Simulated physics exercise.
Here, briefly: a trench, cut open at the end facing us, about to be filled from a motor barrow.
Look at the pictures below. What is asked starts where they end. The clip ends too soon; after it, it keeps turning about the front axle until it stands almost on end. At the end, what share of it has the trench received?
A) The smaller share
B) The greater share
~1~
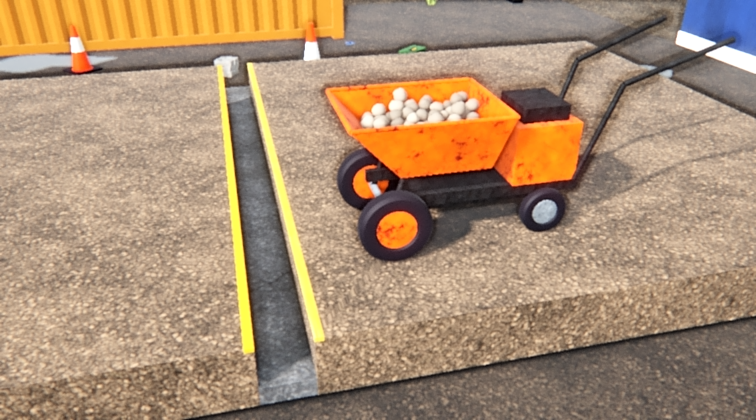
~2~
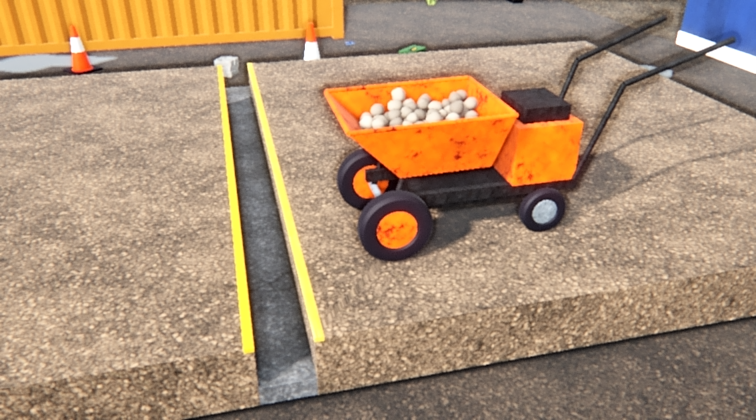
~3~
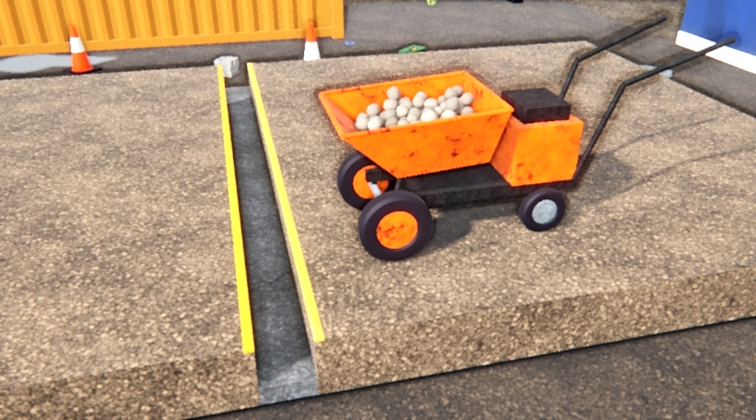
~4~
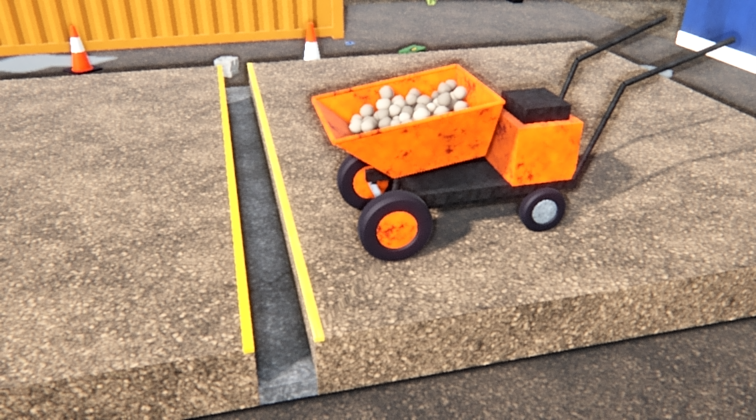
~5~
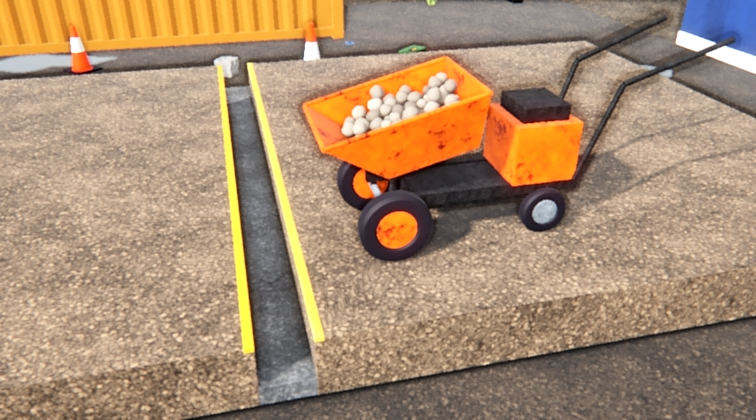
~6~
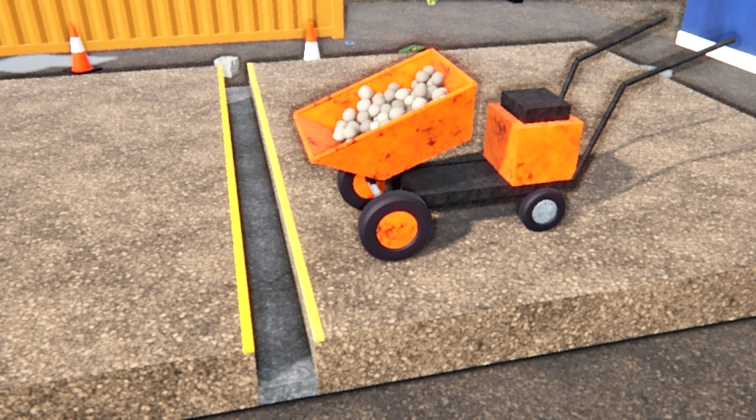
The greater share.
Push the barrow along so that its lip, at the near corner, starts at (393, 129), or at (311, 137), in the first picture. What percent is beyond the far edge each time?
First try: Some 0 %; second try: 80 %.
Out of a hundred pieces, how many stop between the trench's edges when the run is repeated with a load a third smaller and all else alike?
Something near 90 percent of it.
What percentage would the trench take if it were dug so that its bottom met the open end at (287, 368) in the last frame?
The share would be close to 60 percent.
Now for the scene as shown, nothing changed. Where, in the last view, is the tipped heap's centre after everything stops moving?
Roughly at pixel (257, 267).
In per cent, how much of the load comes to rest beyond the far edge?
Result: Close to 25 %.
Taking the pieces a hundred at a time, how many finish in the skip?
Roughly 0 per cent.
Just after the last frame, skip tipped steeply; every one in the skip.
A moment on, skip tipped right over; roughly two thirds in the skip; roughly a quarter in or heaped over the trench; about a tenth beyond it; just a few falling.
Further on, skip tipped right over; about a tenth in the skip; roughly two thirds in or heaped over the trench; roughly a quarter beyond it.
When it is over, skip tipped right over; the larger part in or heaped over the trench; roughly a quarter beyond it.
